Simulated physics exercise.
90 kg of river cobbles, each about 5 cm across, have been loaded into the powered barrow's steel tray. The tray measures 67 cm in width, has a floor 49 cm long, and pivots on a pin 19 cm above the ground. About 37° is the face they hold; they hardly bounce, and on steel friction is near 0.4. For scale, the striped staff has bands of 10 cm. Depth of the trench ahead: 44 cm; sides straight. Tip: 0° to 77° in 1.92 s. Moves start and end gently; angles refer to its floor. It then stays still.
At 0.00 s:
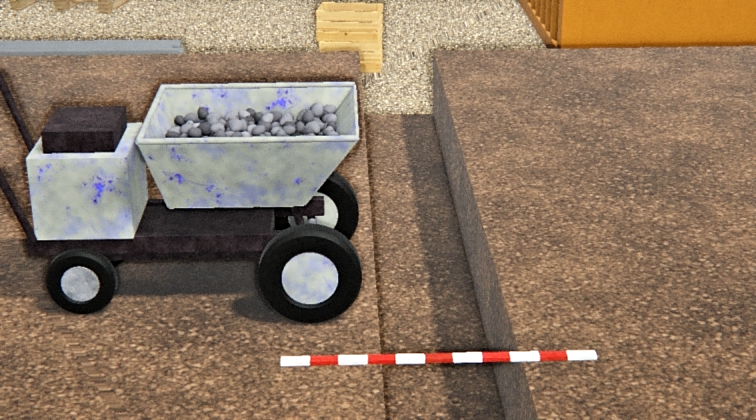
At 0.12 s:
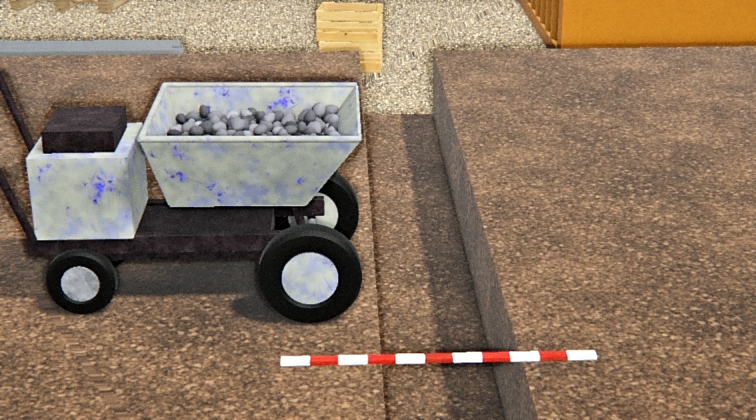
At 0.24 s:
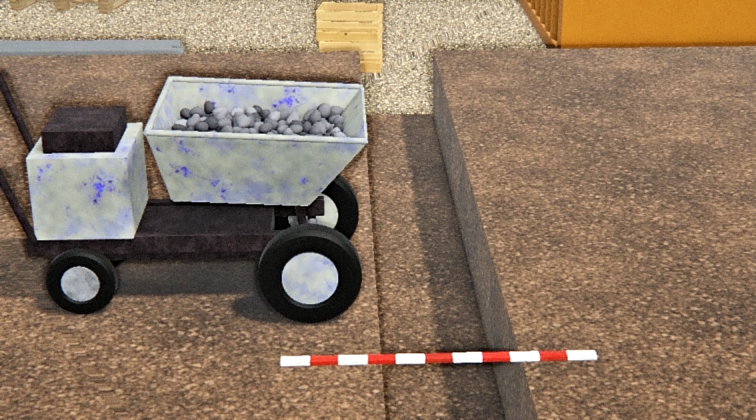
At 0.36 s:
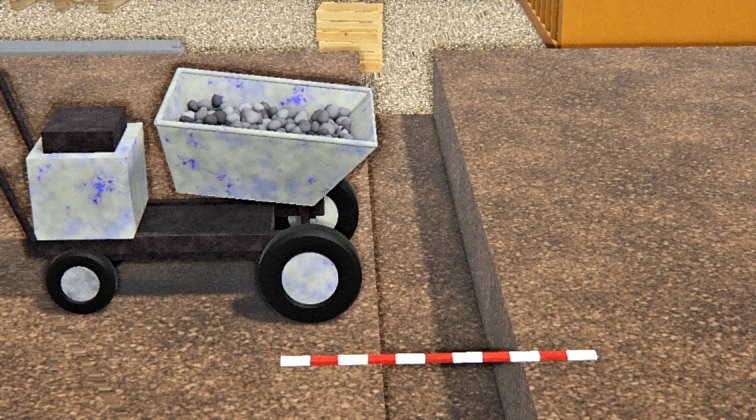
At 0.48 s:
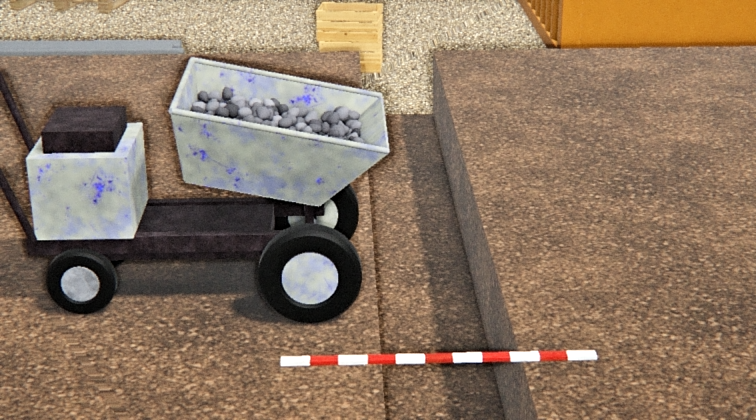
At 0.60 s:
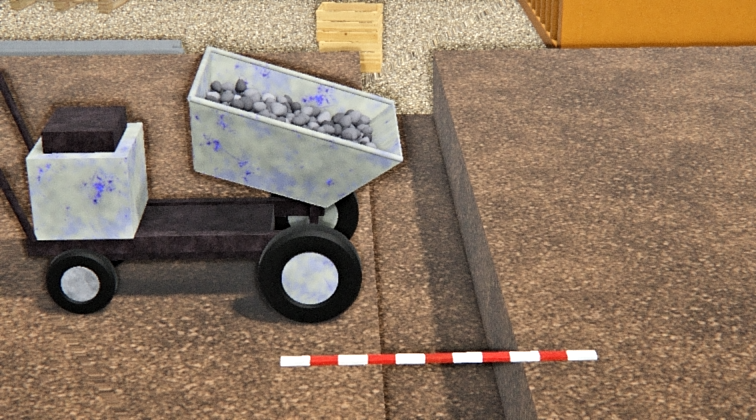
To begin with, a pale, blue-flecked tray full of grey stones sits level on a small wheeled barrow beside a trench, a red-and-white staff lying across the gap. The tray then begins to tilt, slowly at first, its left end rising steadily until the floor slopes down toward the right.
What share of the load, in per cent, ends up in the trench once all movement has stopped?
About 68 per cent.
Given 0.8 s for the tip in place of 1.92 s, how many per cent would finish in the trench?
In that case some 50 per cent.
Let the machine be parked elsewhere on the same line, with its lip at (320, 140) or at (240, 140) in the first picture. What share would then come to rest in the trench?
About 100 per cent from the first spot, about 100 from the second.
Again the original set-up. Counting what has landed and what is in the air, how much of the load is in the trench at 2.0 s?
40 per cent, give or take.
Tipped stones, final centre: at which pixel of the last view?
Roughly at pixel (478, 364).
After 1.4 s the floor is at 65°; 100 % in the tray; the foremost stones are at (467, 228).
After 2.0 s the floor is at 77°; 34 % in the tray, 39 % in the trench, 27 % past the trench; the foremost stones are at (611, 287).
After 2.4 s the floor is at 77°; 9 % in the tray, 59 % in the trench, 32 % past the trench; the foremost stones are at (661, 279).
After 4.3 s the floor is at 77°; 0 % in the tray, 68 % in the trench, 32 % past the trench; the foremost stones are at (674, 280).
